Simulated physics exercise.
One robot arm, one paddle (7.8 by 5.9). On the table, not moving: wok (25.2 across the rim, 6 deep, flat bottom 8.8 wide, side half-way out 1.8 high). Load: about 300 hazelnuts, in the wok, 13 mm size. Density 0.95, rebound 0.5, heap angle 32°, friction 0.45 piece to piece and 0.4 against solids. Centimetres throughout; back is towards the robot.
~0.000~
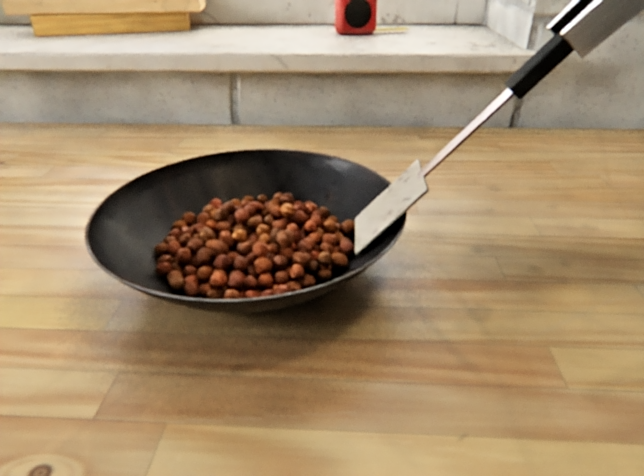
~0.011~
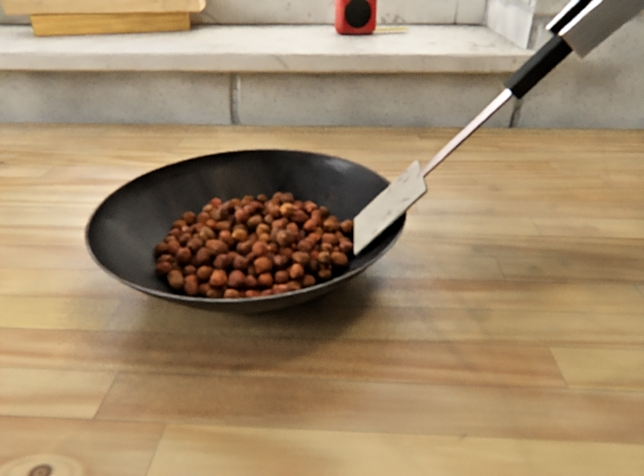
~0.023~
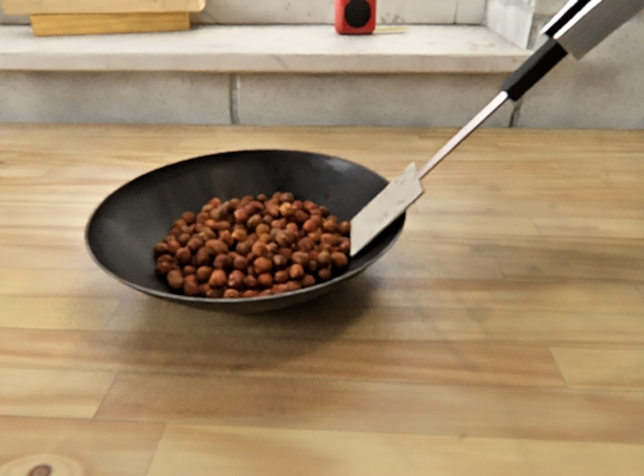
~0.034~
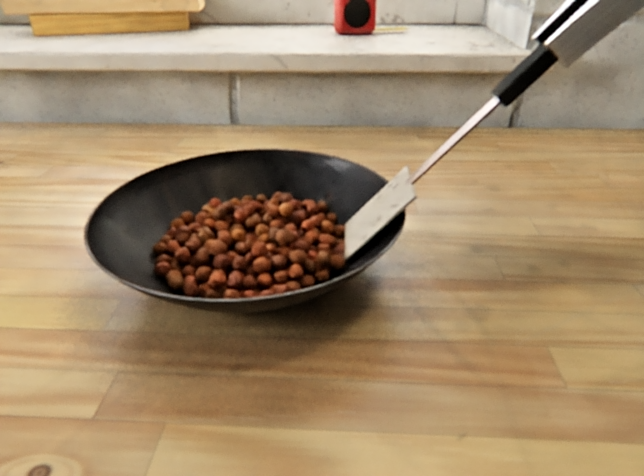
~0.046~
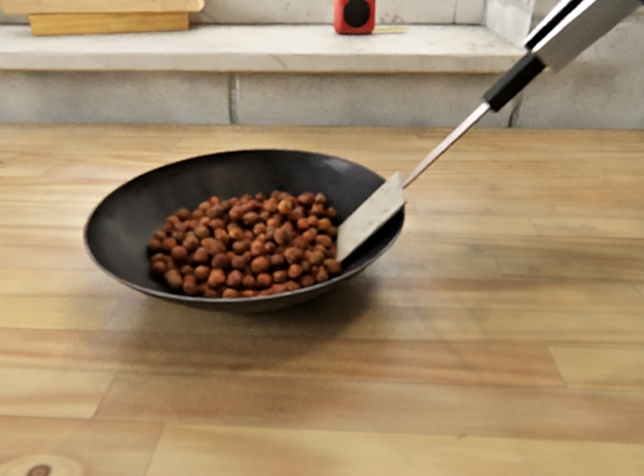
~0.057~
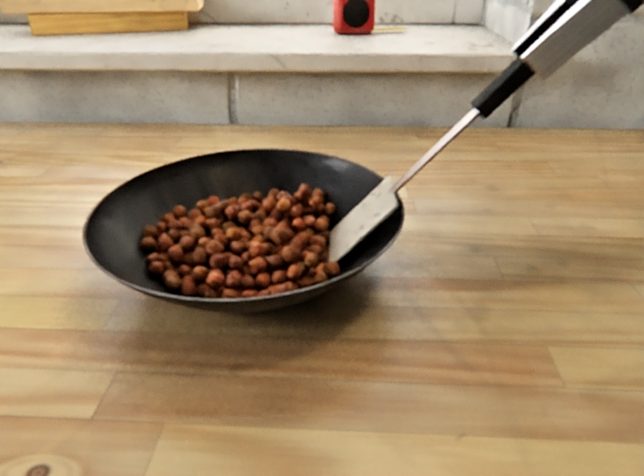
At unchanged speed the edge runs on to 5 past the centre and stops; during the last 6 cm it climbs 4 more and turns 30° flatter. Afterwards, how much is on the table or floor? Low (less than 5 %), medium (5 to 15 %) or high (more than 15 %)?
Answer: Low; less than 5 % of the hazelnuts finish on the table or floor.
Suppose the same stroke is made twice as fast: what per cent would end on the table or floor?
Then about 10 per cent.
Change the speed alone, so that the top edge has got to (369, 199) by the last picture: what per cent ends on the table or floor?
Some 10 per cent.
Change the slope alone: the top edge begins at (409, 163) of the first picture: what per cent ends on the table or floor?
About 0 per cent.
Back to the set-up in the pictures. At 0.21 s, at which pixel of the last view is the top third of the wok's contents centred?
Near (197, 223).
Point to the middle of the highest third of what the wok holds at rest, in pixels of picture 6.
At about (174, 222).
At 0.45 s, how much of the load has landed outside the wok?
Some 0 per cent.
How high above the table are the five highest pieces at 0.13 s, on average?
About 5 cm.
After 0.13 s, sloping 49°, highest piece 6 above the table; 296 in the wok.
After 0.21 s, sloping 35°, highest piece 6 above the table; 296 in the wok.
After 0.45 s, sloping 19°, highest piece 7 above the table; 296 in the wok.
After 1.50 s, sloping 19°, highest piece 6 above the table; 296 in the wok.
In the end, 296 in the wok. That is 0 % on the table or floor.
